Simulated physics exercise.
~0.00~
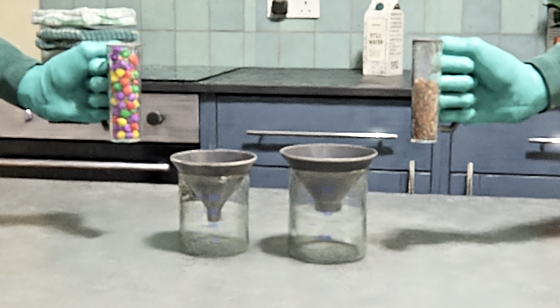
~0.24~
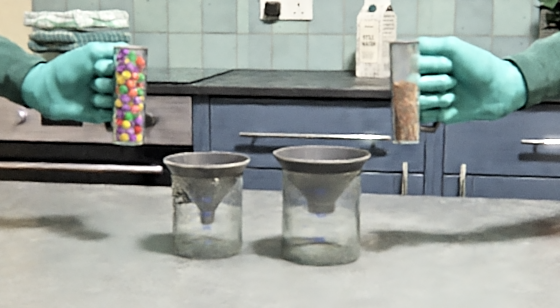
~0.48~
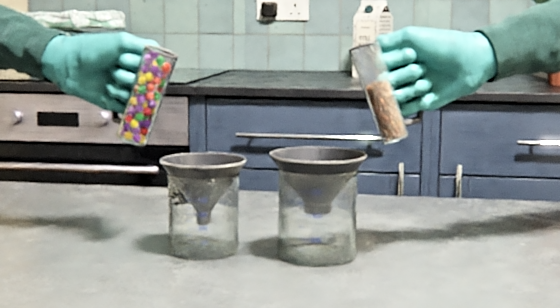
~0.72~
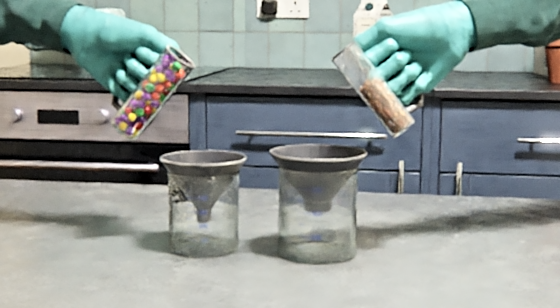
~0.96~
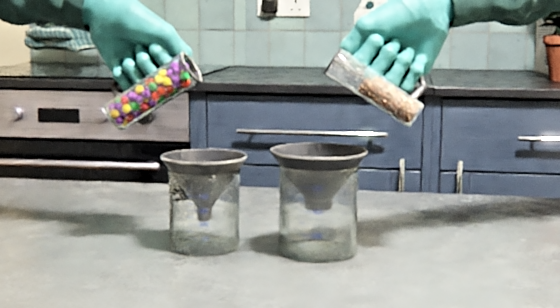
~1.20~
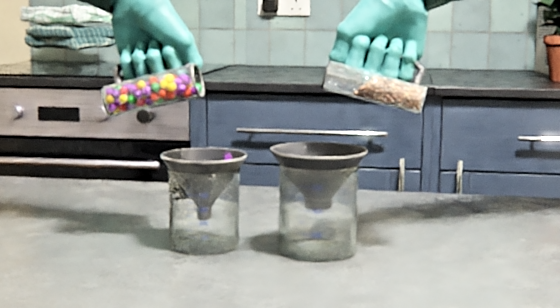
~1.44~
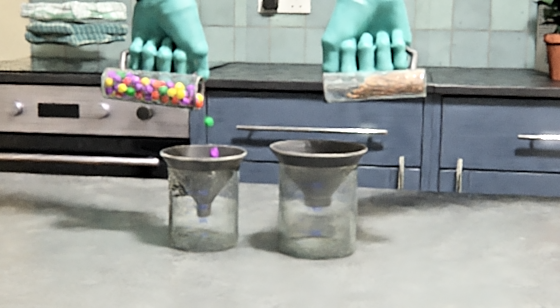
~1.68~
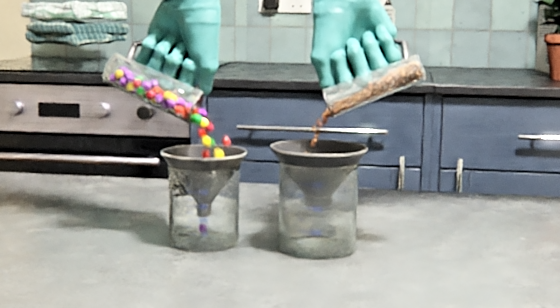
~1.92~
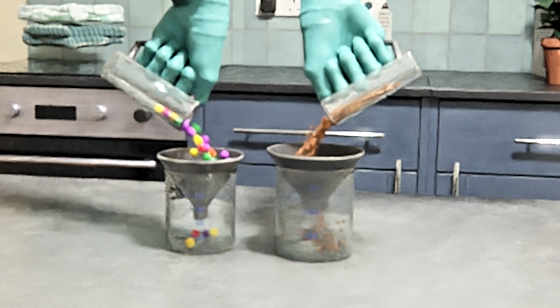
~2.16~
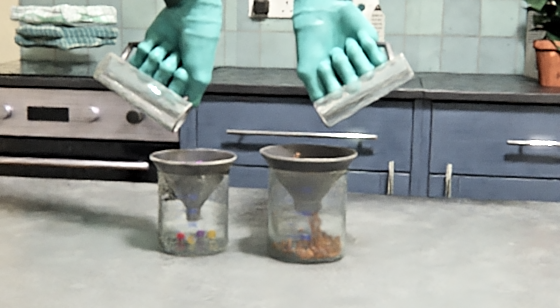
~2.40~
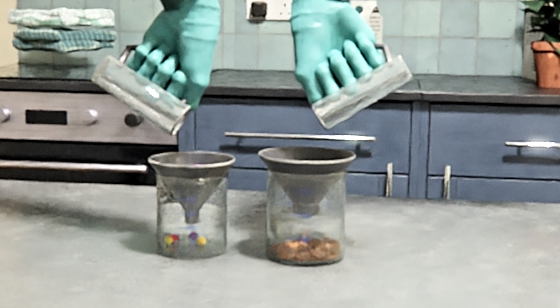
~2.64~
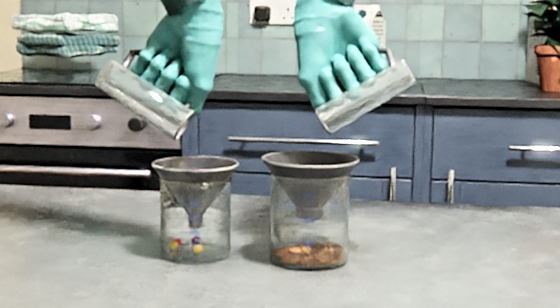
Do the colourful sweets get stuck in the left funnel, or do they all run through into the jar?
They get stuck, with only a few sweets reaching the left jar. The brown grains on the right run clear through their funnel.
Gloved hands tipping colourful sweets and brown grains into funnels over jars, the left funnel jamming after a few sweets, the right emptying.
